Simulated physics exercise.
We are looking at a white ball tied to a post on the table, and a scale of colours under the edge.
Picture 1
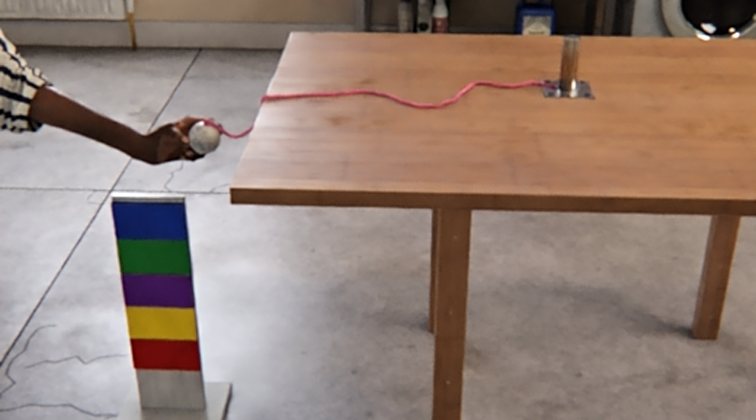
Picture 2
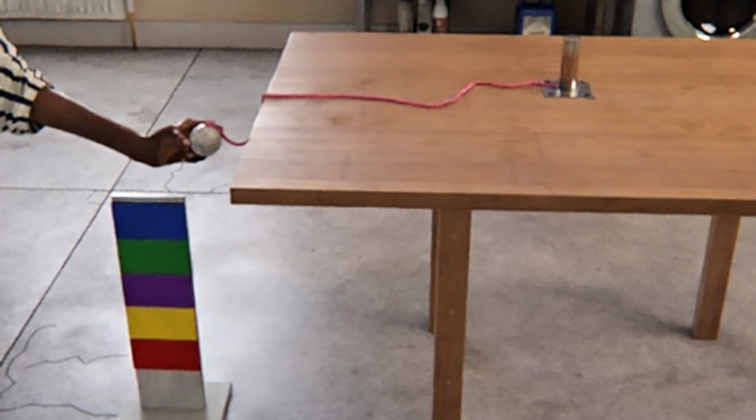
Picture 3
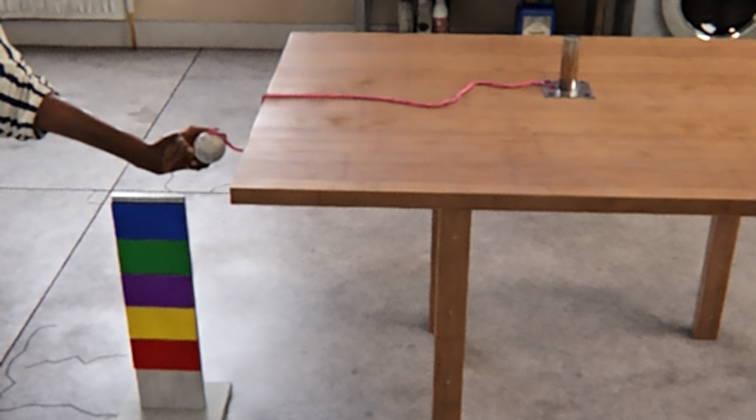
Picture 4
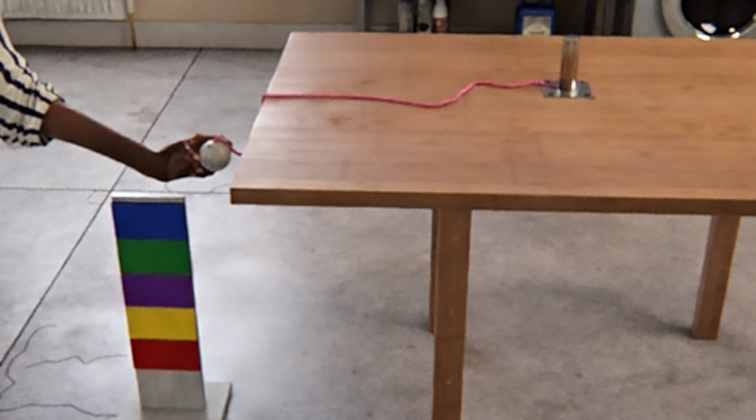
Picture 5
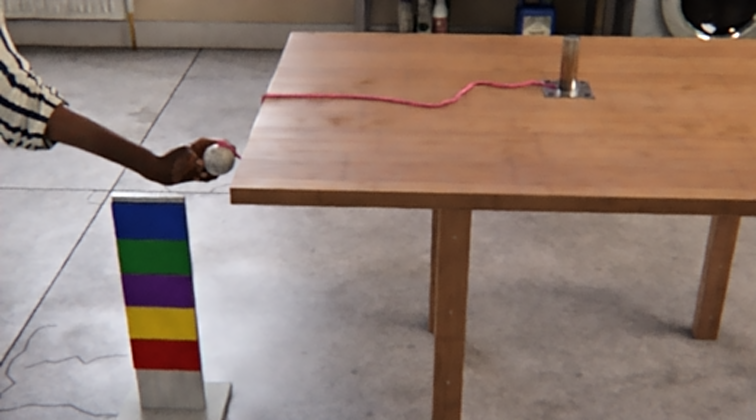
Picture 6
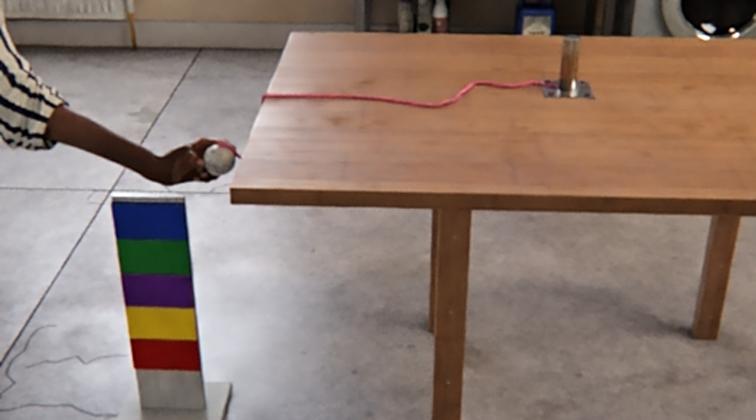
A hand in a black-and-white striped sleeve holds a white ball beside the left edge of a brown wooden table, seen from slightly above in a grey-floored room. A pinkish-red cord runs across the tabletop to a short metal post, and an upright board below shows blue, green, purple, yellow and red bands. The hand moves the ball slightly right and down, then stays nearly still, while the camera remains fixed.
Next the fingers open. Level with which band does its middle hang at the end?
The shoelace holds its middle at green.
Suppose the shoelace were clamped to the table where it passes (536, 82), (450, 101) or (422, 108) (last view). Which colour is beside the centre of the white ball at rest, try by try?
Try by try: Green; blue; blue.
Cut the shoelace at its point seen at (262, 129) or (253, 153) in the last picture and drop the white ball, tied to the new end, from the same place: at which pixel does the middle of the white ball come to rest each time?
In that order: (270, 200) and (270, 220).
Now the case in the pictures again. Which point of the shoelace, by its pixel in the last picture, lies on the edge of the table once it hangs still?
Near (321, 96).
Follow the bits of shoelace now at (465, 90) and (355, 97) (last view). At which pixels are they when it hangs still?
Near (435, 93) and (297, 98).
Early on, ball near (276, 242); level with green.
Midway, ball near (268, 257); level with green.
Finally, ball near (267, 260); level with green. At green.
